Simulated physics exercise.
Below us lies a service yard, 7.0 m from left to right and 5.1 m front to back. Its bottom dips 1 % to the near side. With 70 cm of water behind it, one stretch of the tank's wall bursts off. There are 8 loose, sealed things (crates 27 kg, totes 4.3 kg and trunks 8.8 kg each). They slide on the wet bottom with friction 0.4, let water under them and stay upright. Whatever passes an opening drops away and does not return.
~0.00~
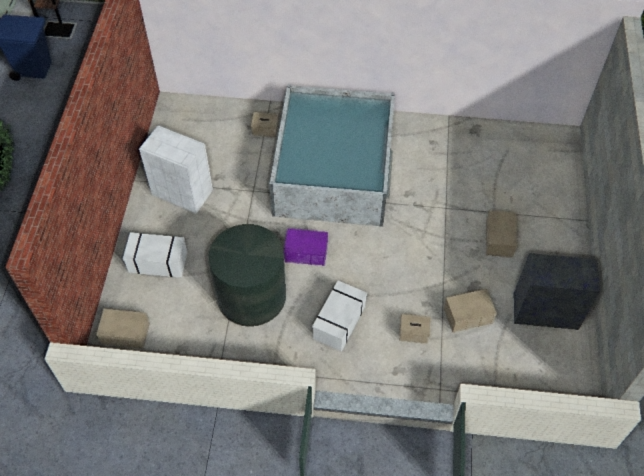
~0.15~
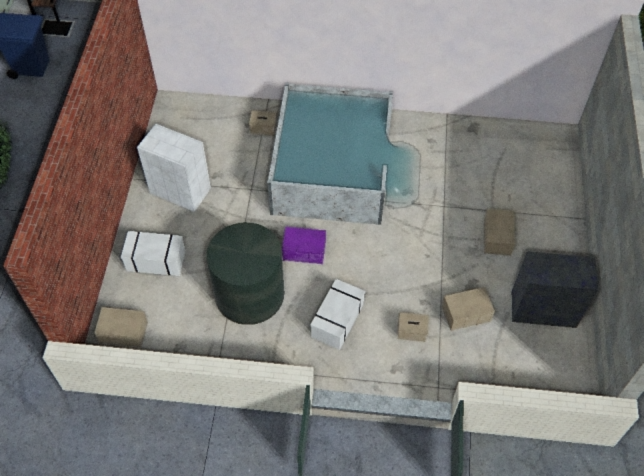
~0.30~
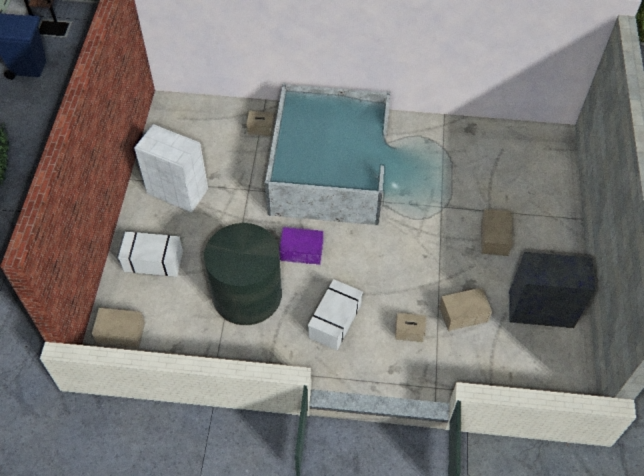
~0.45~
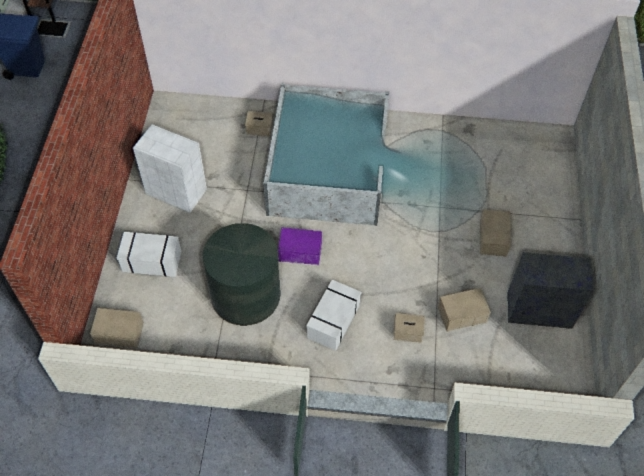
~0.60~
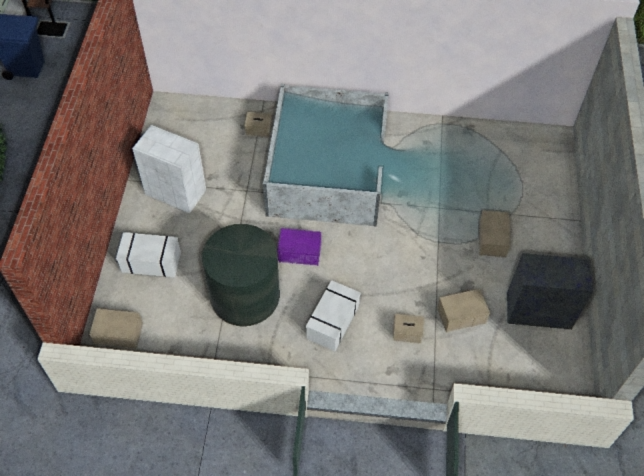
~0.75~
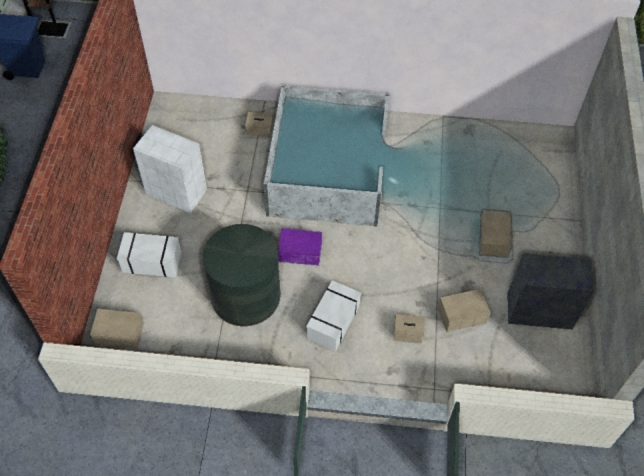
A raised tank of blue-green water stands against the pale back wall of a walled service yard, seen from high above. A purple crate, a dark green cylinder, white boxes, brown boxes and a dark block sit around the concrete floor, with red brick at left. The tank's right side bursts open and water spreads rightward in a widening, thin sheet, while the objects stay put and the view shifts barely.
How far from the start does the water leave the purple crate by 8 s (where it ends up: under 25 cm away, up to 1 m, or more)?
The purple crate holds its place.
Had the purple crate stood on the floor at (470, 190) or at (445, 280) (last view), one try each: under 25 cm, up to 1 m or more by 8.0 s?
In turn: It ends far away; it ends far away.
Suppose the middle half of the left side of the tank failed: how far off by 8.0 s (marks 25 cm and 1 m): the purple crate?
Then the purple crate barely shifts.
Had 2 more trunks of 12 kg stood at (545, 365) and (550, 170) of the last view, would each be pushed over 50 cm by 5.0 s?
In turn: Short of it, past it.
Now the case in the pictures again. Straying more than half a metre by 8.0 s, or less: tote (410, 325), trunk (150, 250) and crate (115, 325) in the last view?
In that order: Past it, short of it, less.
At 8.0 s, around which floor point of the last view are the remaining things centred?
Around (283, 276).
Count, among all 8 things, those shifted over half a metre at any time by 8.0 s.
That makes 4.
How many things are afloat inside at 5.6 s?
At that moment 3.
After 1.6 s the purple crate is near (300, 241), 0.0 m from its start, aground; 0 of 8 are out; 0 afloat.
After 3.6 s the purple crate is near (300, 241), 0.0 m from its start, aground; 0 of 8 are out; 1 afloat.
After 5.6 s the purple crate is near (300, 241), 0.0 m from its start, aground; 0 of 8 are out; 3 afloat.
After 8.0 s the purple crate is near (300, 241), 0.0 m from its start, aground; 1 of 8 are out; 0 afloat.
